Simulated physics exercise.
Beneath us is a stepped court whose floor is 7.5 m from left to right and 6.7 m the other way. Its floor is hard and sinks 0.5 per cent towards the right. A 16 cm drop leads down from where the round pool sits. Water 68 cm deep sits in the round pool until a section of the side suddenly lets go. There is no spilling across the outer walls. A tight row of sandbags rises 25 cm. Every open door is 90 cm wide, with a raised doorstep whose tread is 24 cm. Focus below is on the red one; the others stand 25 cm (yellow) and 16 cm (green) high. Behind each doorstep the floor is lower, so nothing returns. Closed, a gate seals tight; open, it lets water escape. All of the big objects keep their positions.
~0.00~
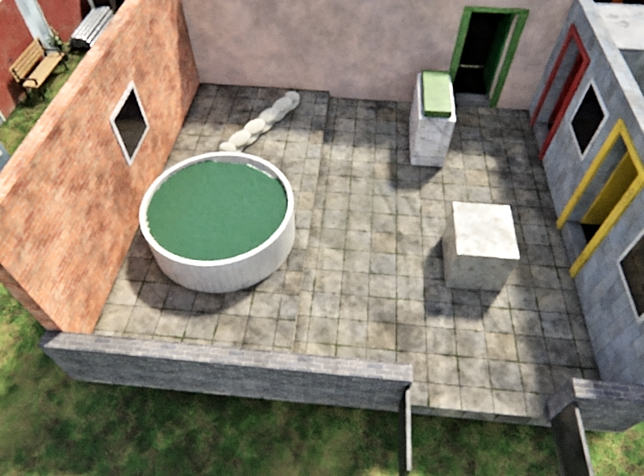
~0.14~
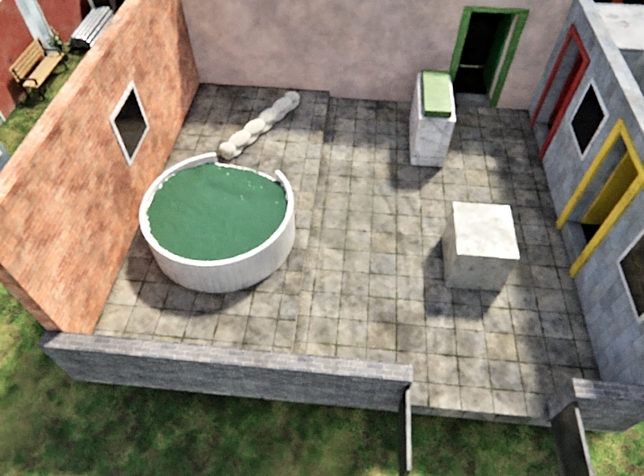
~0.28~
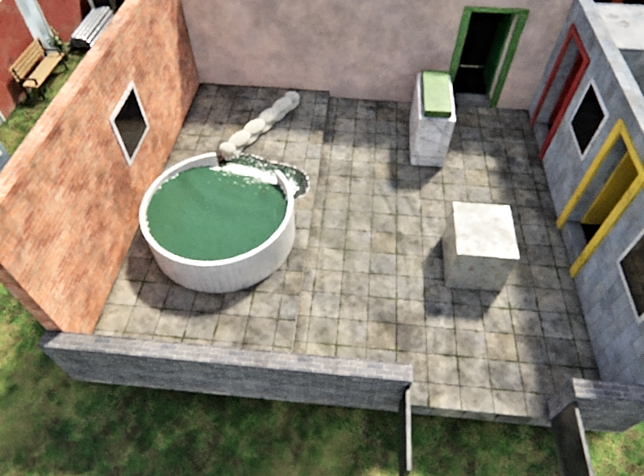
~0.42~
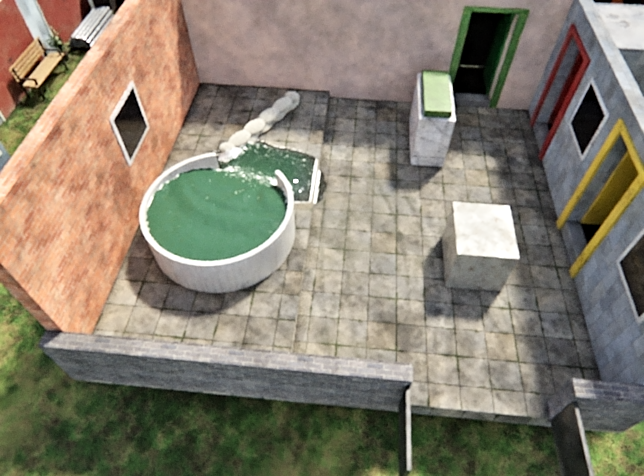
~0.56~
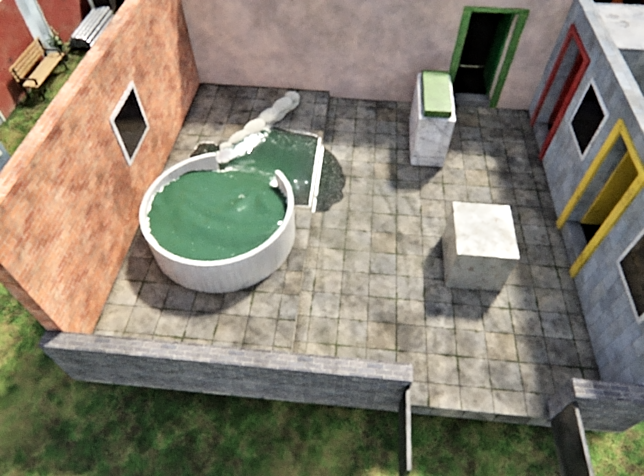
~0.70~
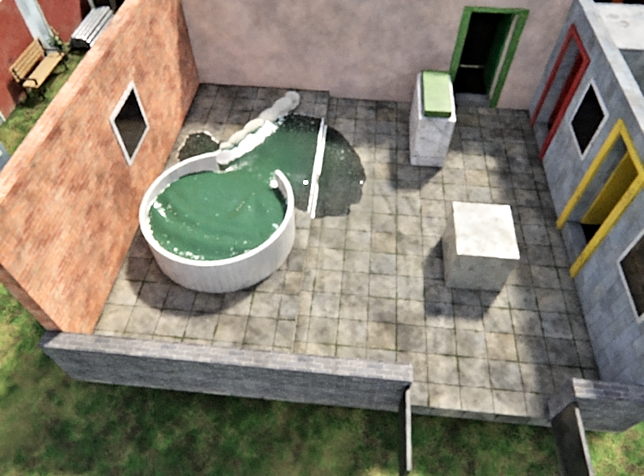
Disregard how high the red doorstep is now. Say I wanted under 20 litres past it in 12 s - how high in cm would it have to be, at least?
You would need about 23 cm.
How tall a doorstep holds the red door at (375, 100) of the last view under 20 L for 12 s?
Roughly 25 cm.
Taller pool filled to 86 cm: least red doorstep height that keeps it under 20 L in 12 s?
I'd go with near 29 cm then.
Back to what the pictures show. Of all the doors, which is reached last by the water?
That's the yellow door, which comes last.
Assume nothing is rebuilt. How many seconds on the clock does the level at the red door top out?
It peaks at about 3.4 s.
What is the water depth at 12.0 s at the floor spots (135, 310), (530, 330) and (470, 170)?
About 1, 7 and 4 cm respectively.
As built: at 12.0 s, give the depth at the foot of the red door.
A ruler would read roughly 8.5 cm.
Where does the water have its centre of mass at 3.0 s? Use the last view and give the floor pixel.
The water is centred around (310, 163) in the last picture's pixels.
After 1.4 s water covers 25 % of the floor, deepest (38 cm) near (333, 98); it has not reached the red door.
After 3.0 s water covers 40 % of the floor, deepest (42 cm) near (525, 115); 26 cm at the red door, 5 litres in over its 15 cm doorstep.
After 12.0 s water covers 90 % of the floor, deepest (12 cm) near (525, 115); 9 cm at the red door, 91 litres in over its 15 cm doorstep.
At the red door as built, the water arrived by 2.7 s and peaked near 27 cm at 3.4 s.
With a doorstep of 18.5 cm, 49 litres would have come in within the 12 s; with 25 cm, 11 litres. So under 20 litres takes about 23 cm.
